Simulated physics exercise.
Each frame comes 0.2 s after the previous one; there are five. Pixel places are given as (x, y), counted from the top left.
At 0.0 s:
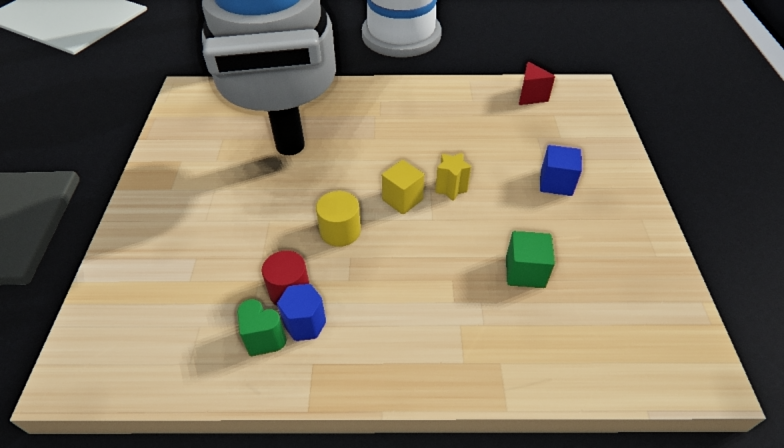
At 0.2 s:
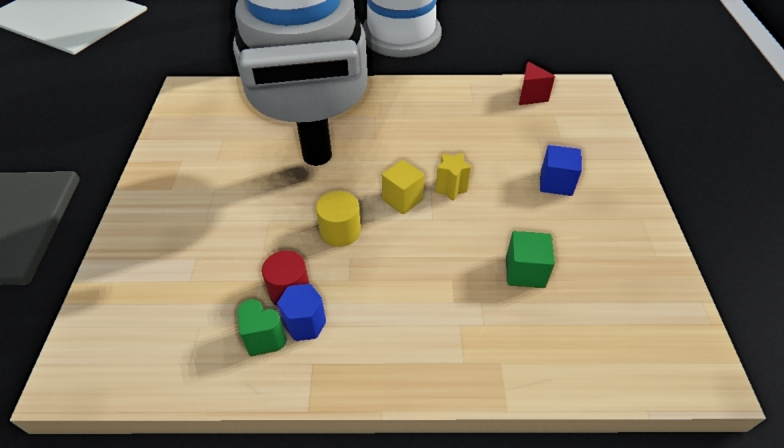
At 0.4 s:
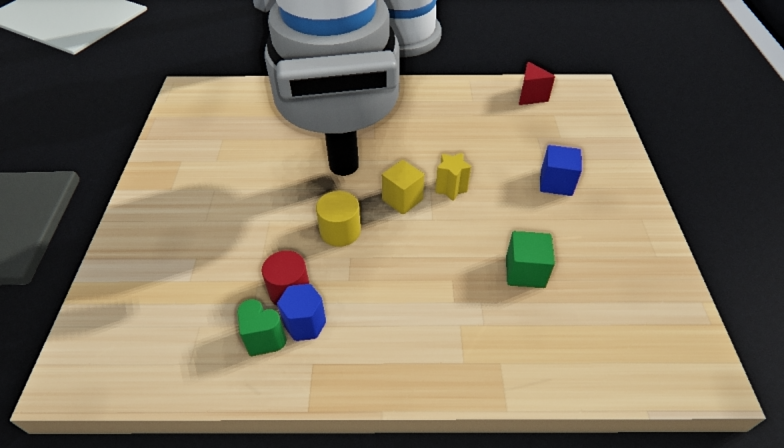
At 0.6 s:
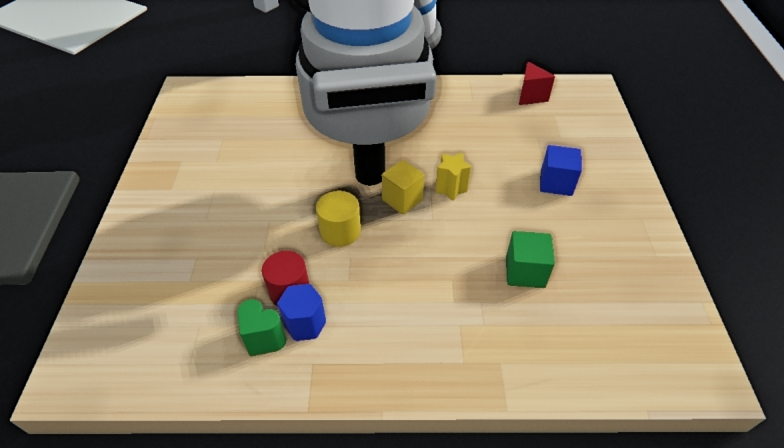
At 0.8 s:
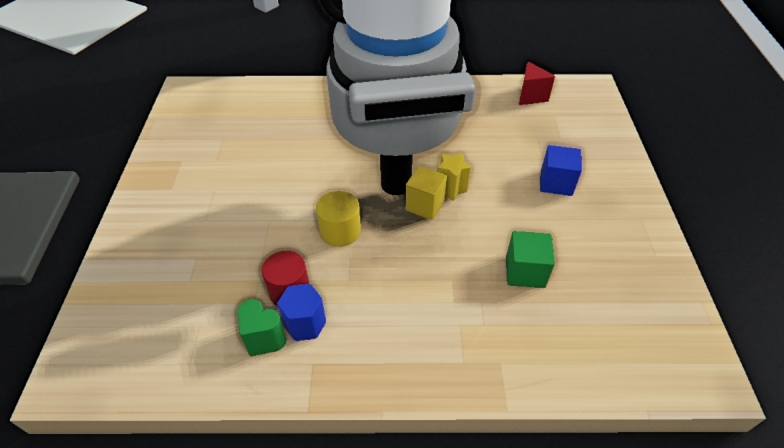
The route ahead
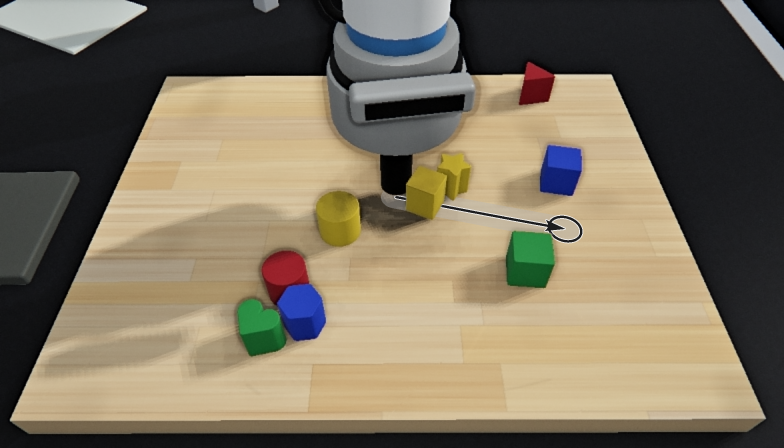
A robot arm with a black stick moves rightward and slightly toward the viewer across a wooden board of colored blocks, passing behind the yellow cylinder, then pushes the yellow cube right, up close to the yellow star.
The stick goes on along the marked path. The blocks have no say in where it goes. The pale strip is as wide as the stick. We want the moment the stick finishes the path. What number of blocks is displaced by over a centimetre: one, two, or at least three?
It's going to be one.
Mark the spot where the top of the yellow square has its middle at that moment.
Located at (605, 223).
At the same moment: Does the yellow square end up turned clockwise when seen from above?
Yes, it checks out.
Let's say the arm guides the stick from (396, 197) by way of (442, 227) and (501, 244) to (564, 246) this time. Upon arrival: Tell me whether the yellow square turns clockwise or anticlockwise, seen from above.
It goes round opposite to clock hands.
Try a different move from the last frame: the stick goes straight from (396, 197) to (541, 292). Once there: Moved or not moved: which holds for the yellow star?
Its place stays the same.
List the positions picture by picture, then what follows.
Tip of the stick (291, 146), middles of tops, yellow square (403, 174), yellow star (454, 163), green square (533, 247), in the first frame.
Stick (317, 156), nothing pushed, in the second frame.
Stick (344, 166), nothing pushed, in the third frame.
Stick (370, 176), nothing pushed, in the fourth frame.
Stick (396, 185), yellow square (427, 180), yellow star (454, 163), green square (533, 247), in the fifth frame.
The line goes from (396, 197) to (565, 229).
What follows on the original path. One third of the way, stick (452, 195); yellow square (484, 193); yellow star (457, 162), turned 20° anticlockwise.
Two thirds of the way, stick (510, 206); yellow square (545, 207), turned 15° clockwise; yellow star (457, 162), turned 25° anticlockwise.
At the end, stick (569, 217); yellow square (605, 223), turned 35° clockwise; yellow star (457, 162), turned 25° anticlockwise; green square unmoved.
